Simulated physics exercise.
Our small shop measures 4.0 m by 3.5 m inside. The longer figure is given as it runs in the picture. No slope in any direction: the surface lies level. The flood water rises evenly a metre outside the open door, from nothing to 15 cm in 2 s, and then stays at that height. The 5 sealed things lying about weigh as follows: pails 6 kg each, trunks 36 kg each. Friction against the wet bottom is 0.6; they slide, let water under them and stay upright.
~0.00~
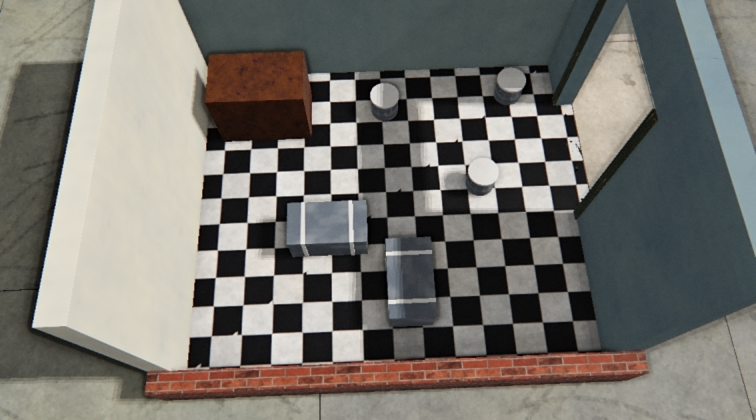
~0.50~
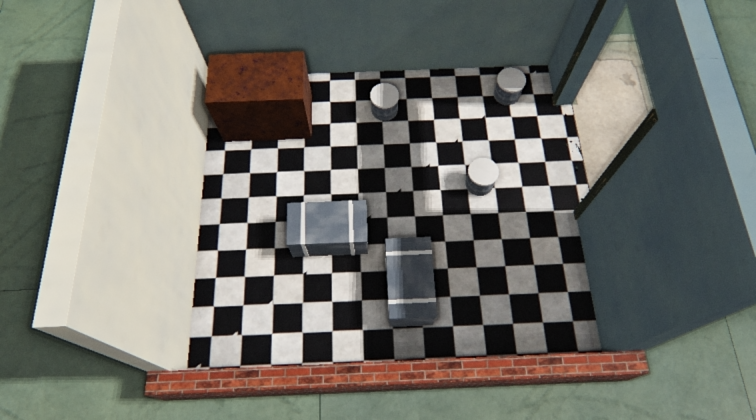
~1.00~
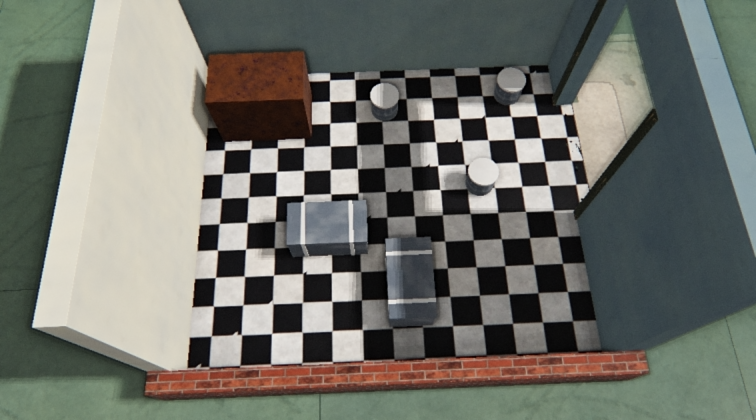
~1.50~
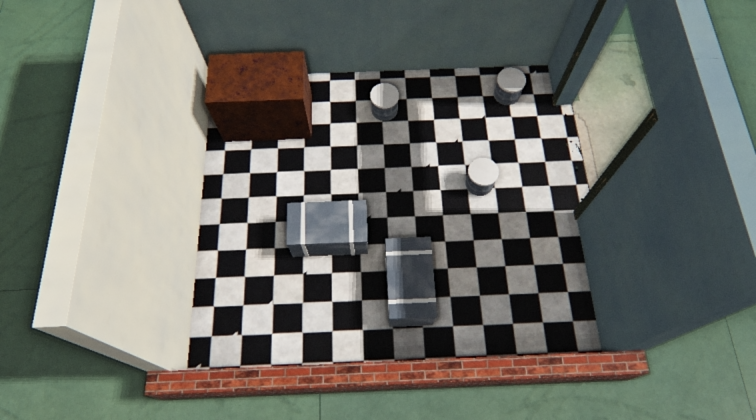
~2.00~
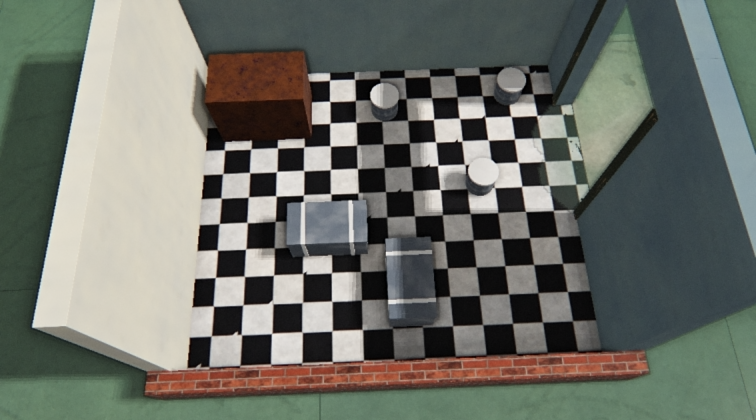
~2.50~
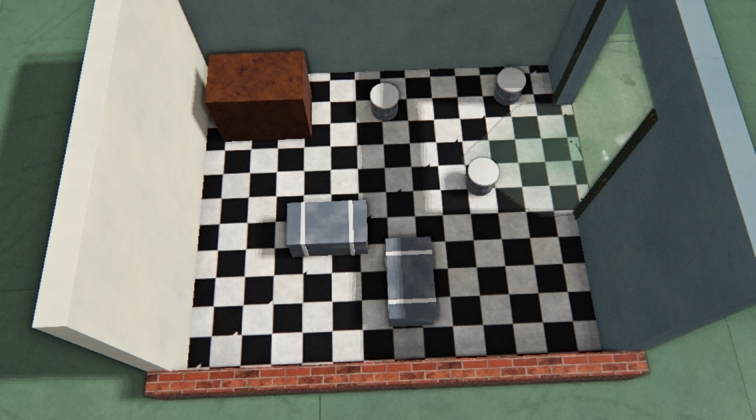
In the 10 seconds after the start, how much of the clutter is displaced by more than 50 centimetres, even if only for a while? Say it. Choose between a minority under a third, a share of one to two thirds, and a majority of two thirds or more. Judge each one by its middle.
A share of one to two thirds.
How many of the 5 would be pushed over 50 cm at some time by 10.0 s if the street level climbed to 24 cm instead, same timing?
In that case the number is 5.
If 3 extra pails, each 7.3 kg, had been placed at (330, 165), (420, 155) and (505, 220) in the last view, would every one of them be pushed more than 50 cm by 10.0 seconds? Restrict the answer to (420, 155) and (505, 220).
Well, the first one tops the mark, and the second stays inside the mark.
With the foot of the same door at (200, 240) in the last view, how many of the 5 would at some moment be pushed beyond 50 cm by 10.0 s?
Result: 0 of them.
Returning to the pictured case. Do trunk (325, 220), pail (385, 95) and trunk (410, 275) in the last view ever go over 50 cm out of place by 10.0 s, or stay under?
So that's inside it for the first, beyond it for the second and inside it for the last.
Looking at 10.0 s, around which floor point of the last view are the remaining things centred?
Centre of the remaining things: Roughly (375, 188).
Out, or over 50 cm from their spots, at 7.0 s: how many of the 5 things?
Count then: 1.
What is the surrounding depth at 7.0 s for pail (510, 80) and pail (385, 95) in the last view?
I'd estimate 5 cm for the first and 9 cm for the second.
After 3.5 s 0 of 5 are over 50 cm from their spots; 0 afloat.
After 4.5 s 1 of 5 are over 50 cm from their spots; 0 afloat.
After 7.0 s 1 of 5 are over 50 cm from their spots; 1 afloat.
After 10.0 s 2 of 5 are over 50 cm from their spots, and 2 have been at some point; 2 afloat.
